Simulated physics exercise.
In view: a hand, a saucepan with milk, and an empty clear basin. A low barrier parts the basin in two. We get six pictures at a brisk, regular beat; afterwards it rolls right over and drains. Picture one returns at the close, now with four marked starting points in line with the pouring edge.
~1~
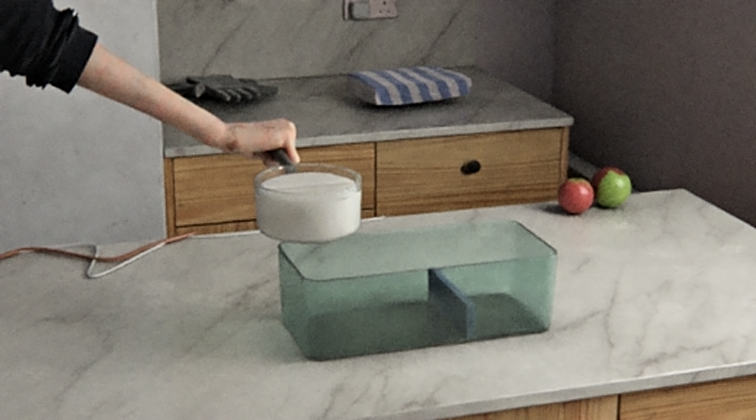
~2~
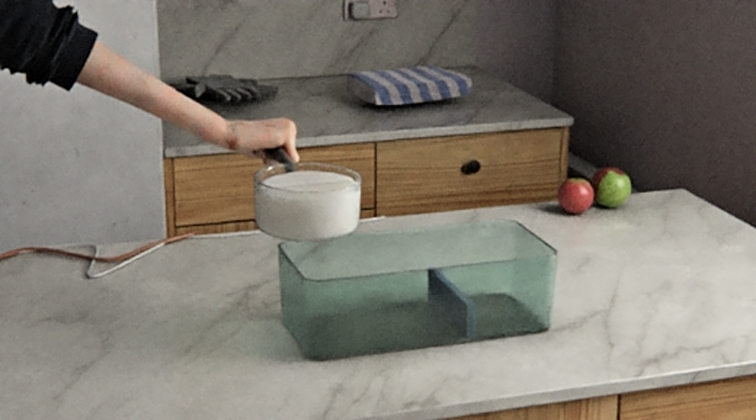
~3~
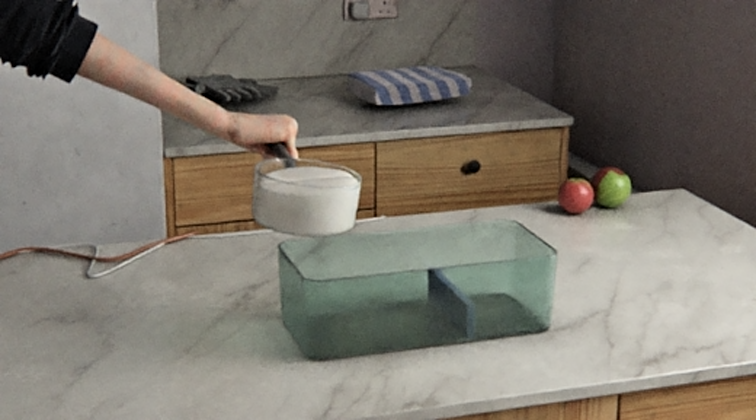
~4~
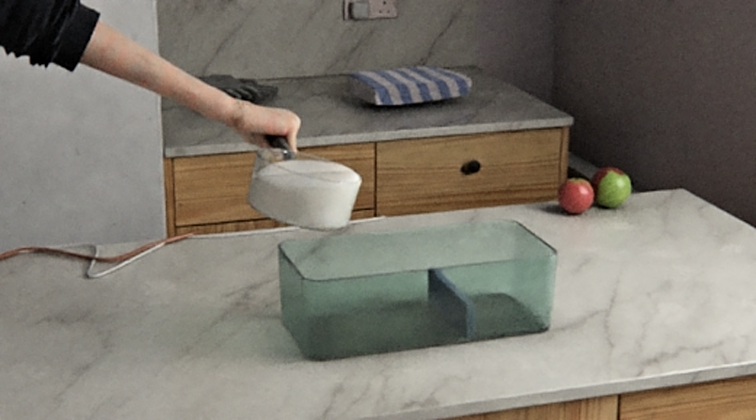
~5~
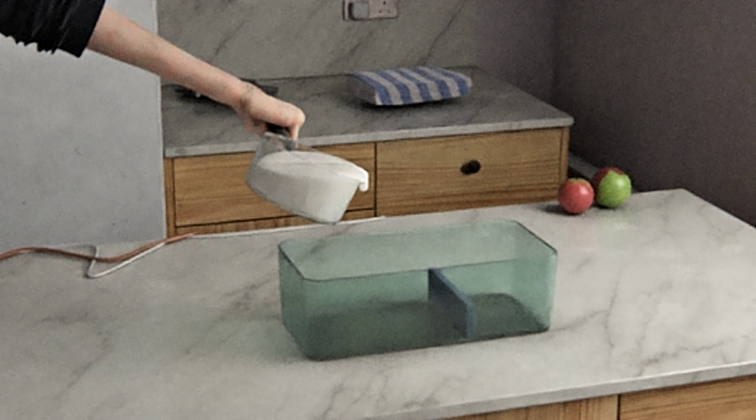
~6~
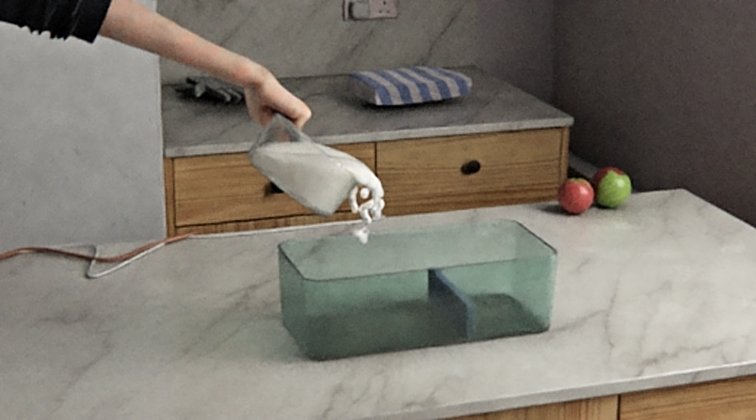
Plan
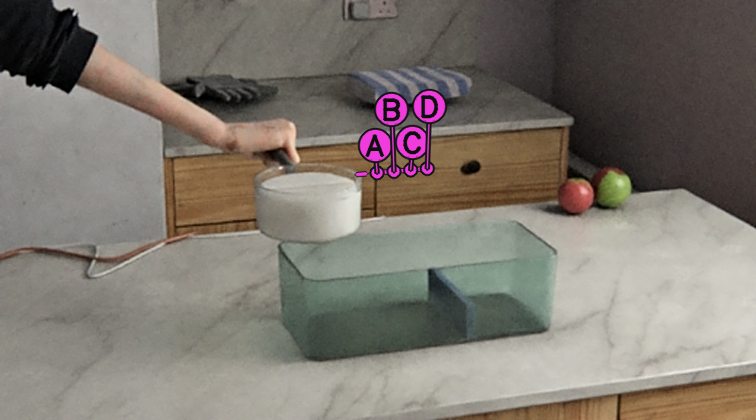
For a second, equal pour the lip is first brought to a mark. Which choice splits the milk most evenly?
The answer is spot A.
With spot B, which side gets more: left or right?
More ends on the right.
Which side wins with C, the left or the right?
More ends on the right.
In magenta, A at (377, 172); B at (394, 171); C at (410, 169); D at (427, 168).
With A, about 46 % ends left of the wall and 52 % right of it.
With B, about 19 % ends left of the wall and 79 % right of it.
With C, about 9 % ends left of the wall and 90 % right of it.
With D, about 15 % ends left of the wall and 83 % right of it.
